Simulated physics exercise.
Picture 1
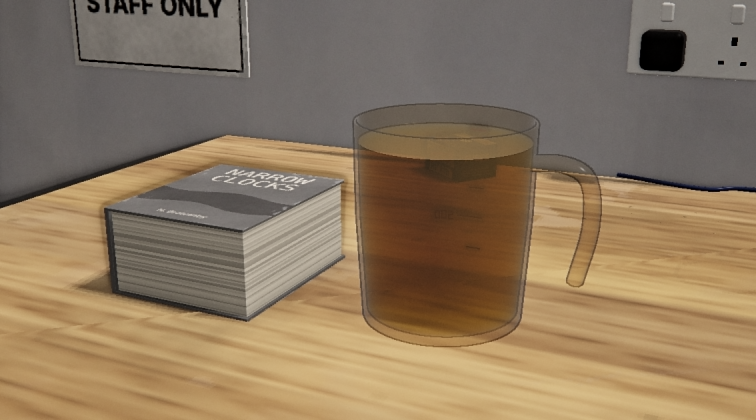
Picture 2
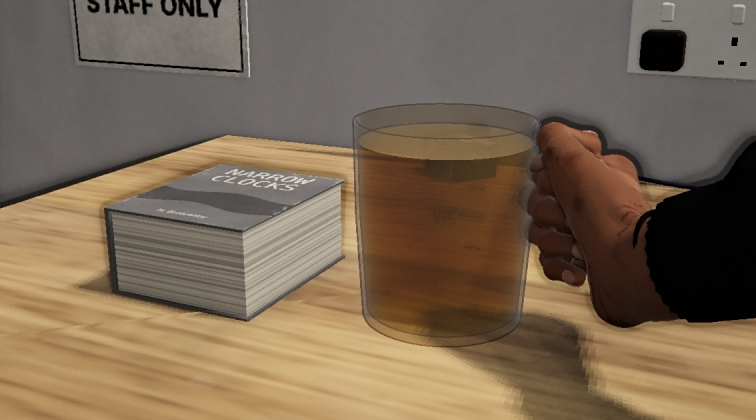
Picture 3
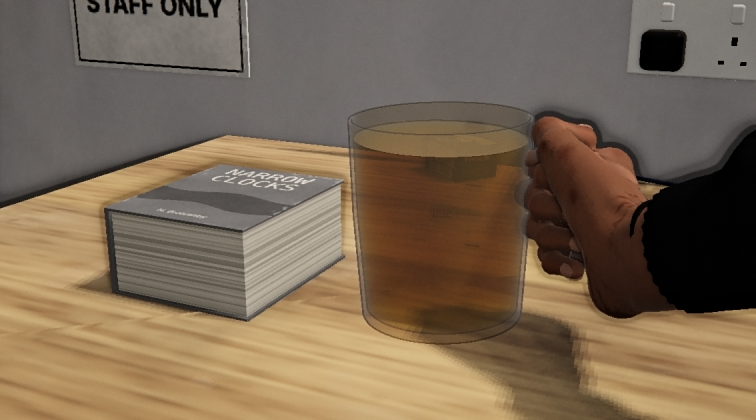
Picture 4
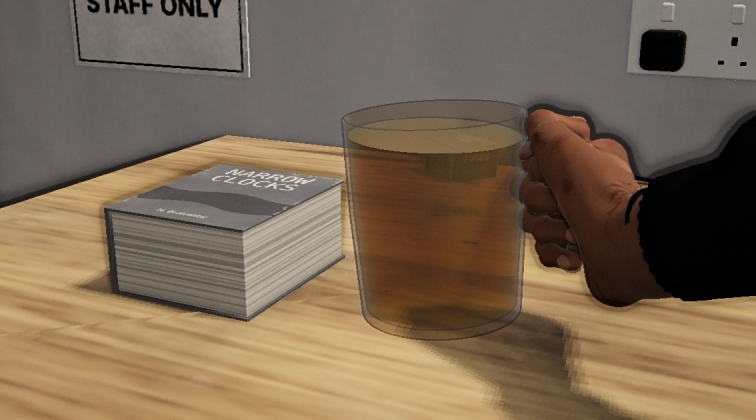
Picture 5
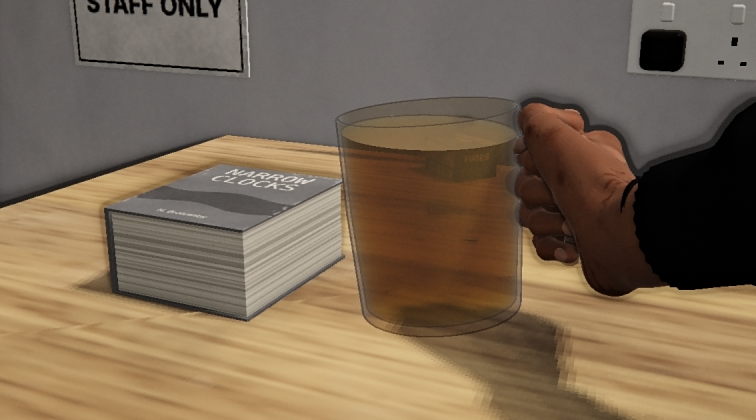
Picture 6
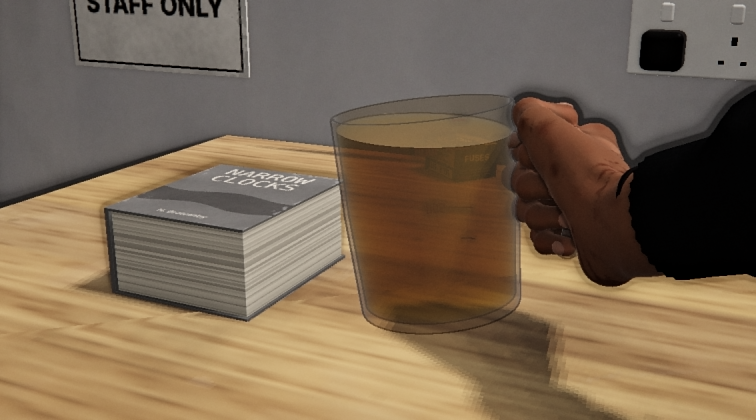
To begin with, a clear, handled container nearly full of amber-brown liquid stands upright on a wooden table, to the right of a thick grey book. A hand in a dark sleeve then grips the handle from the right and gradually tilts the container slightly left, towards the book, which stays still.
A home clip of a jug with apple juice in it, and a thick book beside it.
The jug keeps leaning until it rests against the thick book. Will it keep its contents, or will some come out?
It cannot contain it.
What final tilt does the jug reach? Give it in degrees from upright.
Lean at rest: Roughly 40° from vertical.
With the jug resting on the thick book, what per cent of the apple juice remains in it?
About 75 %.
Shortly, the jug leans by about 20°; it has lost some; nearly all of the apple juice is inside.
Then, the jug leans by about 35°; it has lost some; about three quarters of the apple juice is inside.
At the finish, the jug leans by about 40°, against the thick book; it has lost some; about three quarters of the apple juice is inside.
